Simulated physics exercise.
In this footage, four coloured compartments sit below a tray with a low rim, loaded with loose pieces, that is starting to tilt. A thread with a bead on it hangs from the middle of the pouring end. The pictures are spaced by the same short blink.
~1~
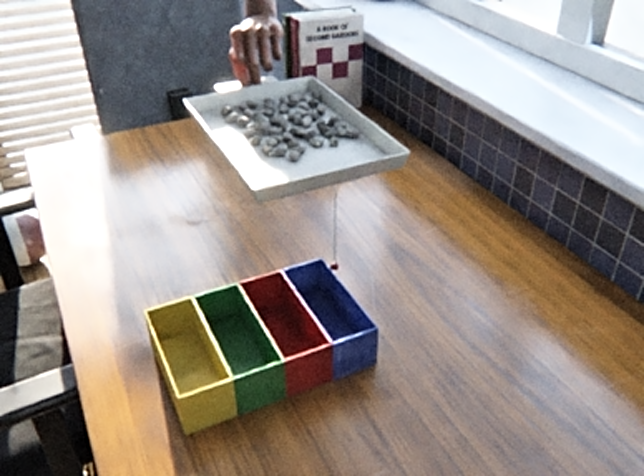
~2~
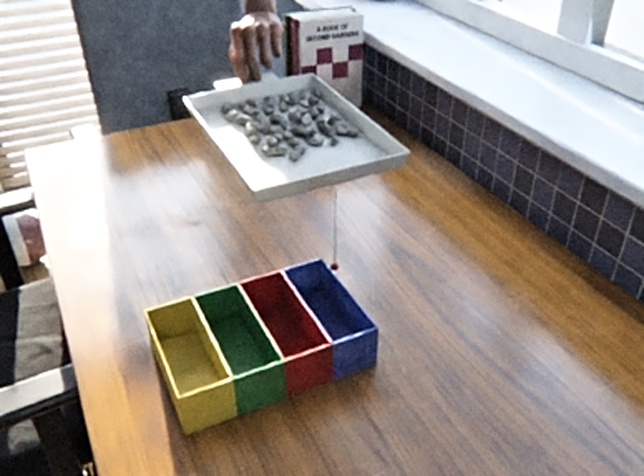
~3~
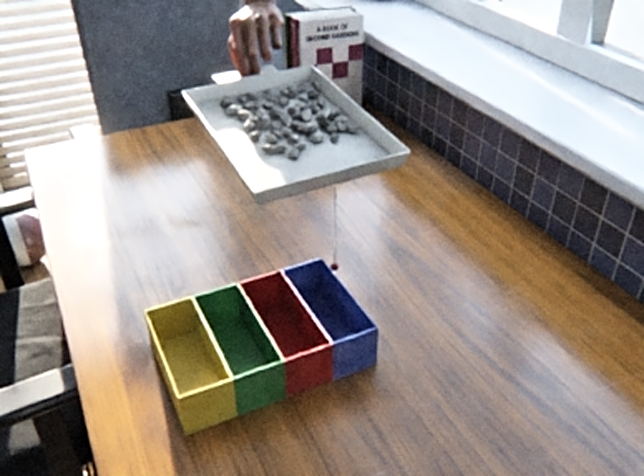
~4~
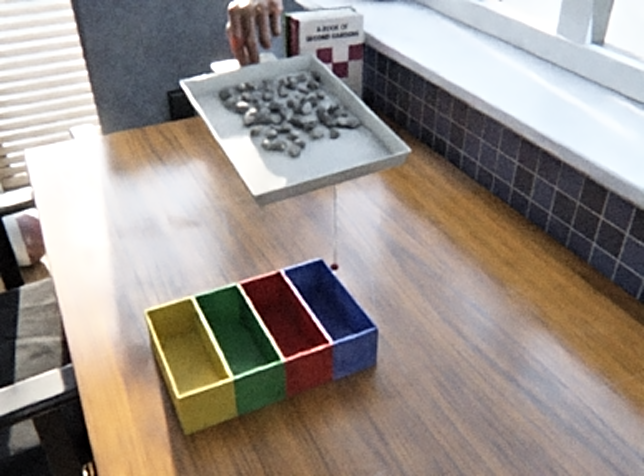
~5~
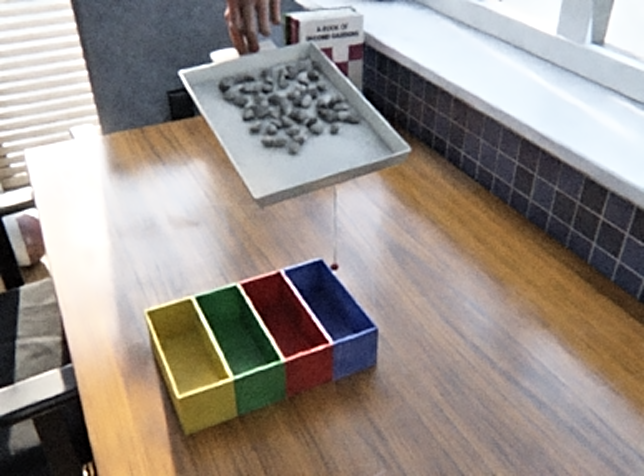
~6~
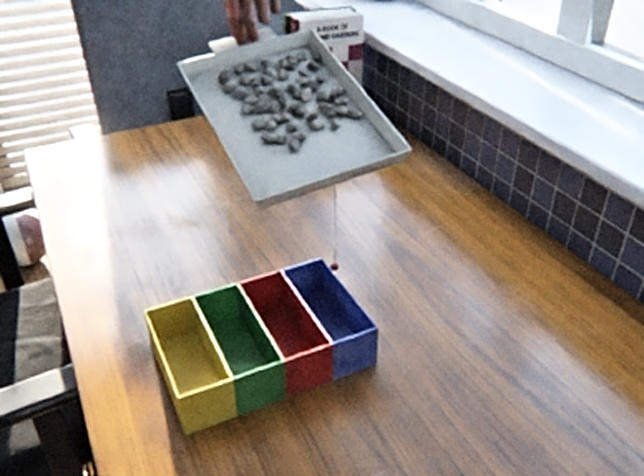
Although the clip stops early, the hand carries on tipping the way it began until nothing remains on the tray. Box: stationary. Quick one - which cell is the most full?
The red one is.
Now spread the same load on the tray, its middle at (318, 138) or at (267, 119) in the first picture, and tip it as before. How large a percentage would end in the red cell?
You'd get near 40 percent first and near 60 percent next.
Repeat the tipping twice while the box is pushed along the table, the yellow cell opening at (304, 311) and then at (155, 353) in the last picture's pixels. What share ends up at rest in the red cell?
Roughly 0% the first time and 30% the second time.
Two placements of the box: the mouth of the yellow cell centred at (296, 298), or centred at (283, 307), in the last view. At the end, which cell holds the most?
Try 1 - yellow. Try 2 - the cell in yellow.
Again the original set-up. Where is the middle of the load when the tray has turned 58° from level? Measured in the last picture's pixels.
The middle of the pieces sits at roughly (289, 176).
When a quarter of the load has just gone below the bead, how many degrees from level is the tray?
Somewhere near 75 degrees, I'd say.
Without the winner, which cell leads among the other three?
The blue cell.
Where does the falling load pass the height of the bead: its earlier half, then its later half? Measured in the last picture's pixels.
Around (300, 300) and then (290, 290).
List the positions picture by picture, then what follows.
Corners of the pouring end (258, 186) and (403, 151), level; middle of the load (281, 121), bits of gravel; bead on its thread (335, 267); yellow cell (208, 403); green cell (260, 385); red cell (309, 367); blue cell (355, 350), in the first frame.
Corners of the pouring end (258, 187) and (404, 151), level; middle of the load (281, 119), in the second frame.
Corners of the pouring end (258, 188) and (404, 150), tipped barely, lowest at the left corner; middle of the load (281, 114), in the third frame.
Corners of the pouring end (258, 191) and (404, 149), tipped a little, lowest at the left corner; middle of the load (281, 107), in the fourth frame.
Corners of the pouring end (258, 193) and (405, 148), tipped a little, lowest at the left corner; middle of the load (280, 100), in the fifth frame.
Corners of the pouring end (258, 196) and (405, 148), tipped clearly, lowest at the left corner; middle of the load (280, 93); yellow cell (208, 403); green cell (260, 385); red cell (309, 367); blue cell (355, 350), in the sixth frame.
Just after the last frame, tray tipped steeply; every one on the tray.
A moment on, tray tipped right over; roughly two thirds on the tray; roughly a quarter in the red cell; about a tenth in the blue cell; just a few in the green cell; just a few falling or outside the box.
Further on, tray tipped past a quarter turn; roughly two thirds in the red cell; roughly a quarter in the blue cell; about a tenth in the green cell; about a tenth falling or outside the box.
When it is over, tray tipped past a quarter turn; roughly two thirds in the red cell; roughly a quarter in the blue cell; about a tenth in the green cell; not one in the yellow cell; about a tenth outside the box.
